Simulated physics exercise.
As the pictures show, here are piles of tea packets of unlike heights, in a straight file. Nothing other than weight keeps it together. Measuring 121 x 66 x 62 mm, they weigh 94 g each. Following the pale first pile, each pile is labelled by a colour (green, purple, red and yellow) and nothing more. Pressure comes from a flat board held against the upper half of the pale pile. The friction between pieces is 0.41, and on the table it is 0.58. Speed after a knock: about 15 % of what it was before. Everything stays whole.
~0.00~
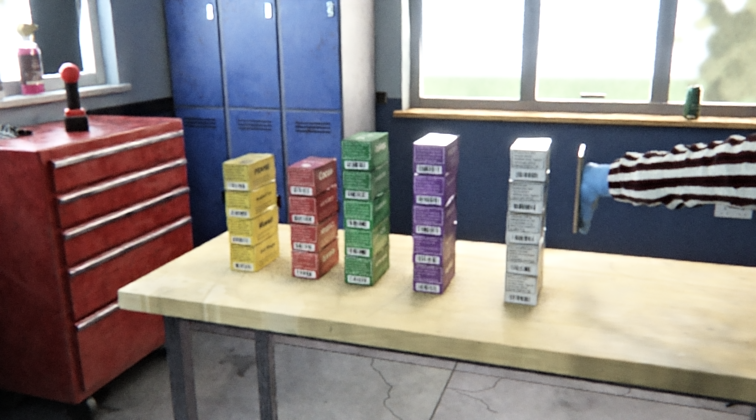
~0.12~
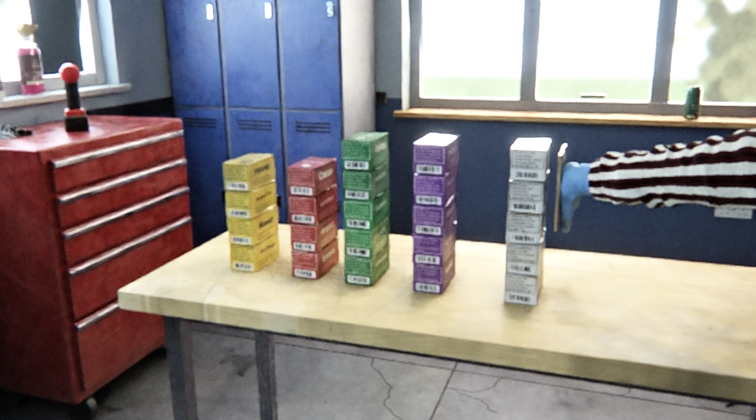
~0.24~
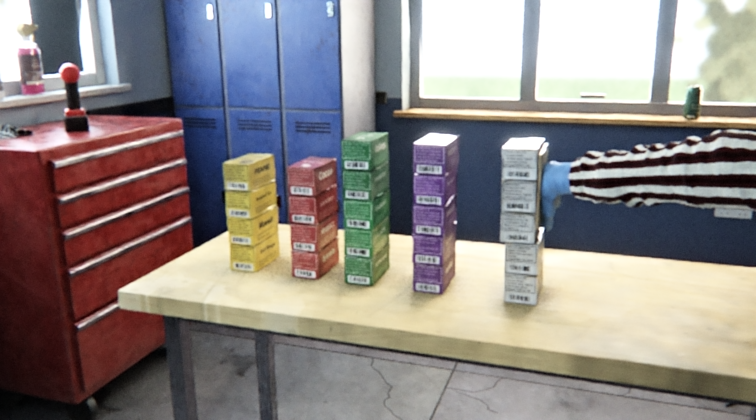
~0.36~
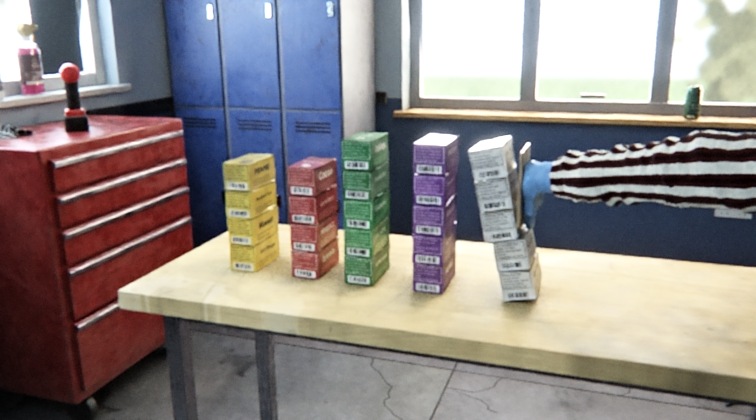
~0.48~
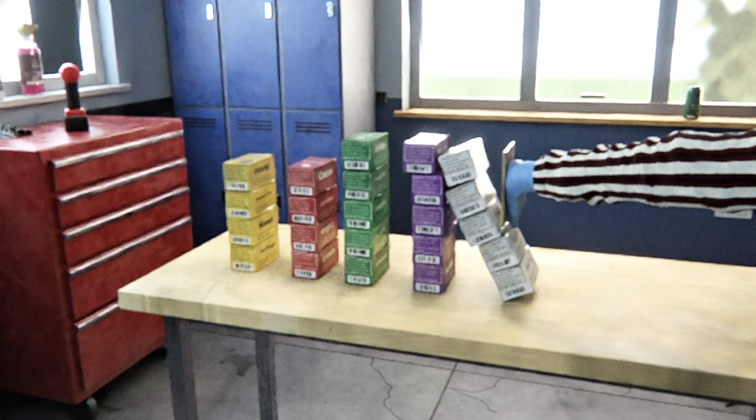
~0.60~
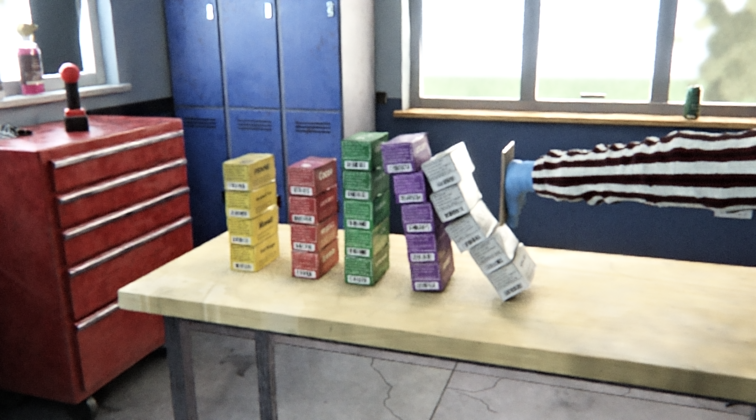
At first, a gloved hand in a striped sleeve moves a flat board leftward toward a pale stack of boxes, beside purple, green, red and yellow stacks. The board presses the pale stack's upper half, tilting it left. It then leans against the purple stack, whose upper boxes shift left.
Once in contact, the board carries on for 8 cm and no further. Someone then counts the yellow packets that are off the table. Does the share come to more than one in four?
Yes.
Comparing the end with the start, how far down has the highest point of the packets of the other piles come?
By about 9 cm, start to end.
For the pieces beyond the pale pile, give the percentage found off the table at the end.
Estimate: About 15% of them.
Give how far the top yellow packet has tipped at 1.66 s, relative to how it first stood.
About 80°.
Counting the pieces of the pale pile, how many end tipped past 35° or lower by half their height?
5.
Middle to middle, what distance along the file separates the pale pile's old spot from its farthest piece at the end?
28 cm.
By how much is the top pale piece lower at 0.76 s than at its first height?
I'd put it at close to 6 cm below where it started.
After 0.76 s, 5 of the pale pile down; none of the 4 yellow packets off the table (0 of 18 in all colours); top yellow packet unmoved; top purple packet 19° from how it stood.
After 1.02 s, 5 of the pale pile down; none of the 4 yellow packets off the table (0 of 18 in all colours); top yellow packet unmoved; top green packet 25° from how it stood.
After 1.26 s, 5 of the pale pile down; none of the 4 yellow packets off the table (0 of 18 in all colours); top yellow packet 31° from how it stood, 31 mm lower; top purple packet 47° from how it stood, 11 cm lower.
After 1.66 s, 5 of the pale pile down; 2 of the 4 yellow packets off the table (3 of 18 in all colours); top yellow packet on its side; top red packet on its side.
In the end (1.9 s), 5 of the pale pile down; 2 of the 4 yellow packets off the table (3 of 18 in all colours); top yellow packet 59° from how it stood, 92 cm lower; top red packet on its side. That is 50 per cent.
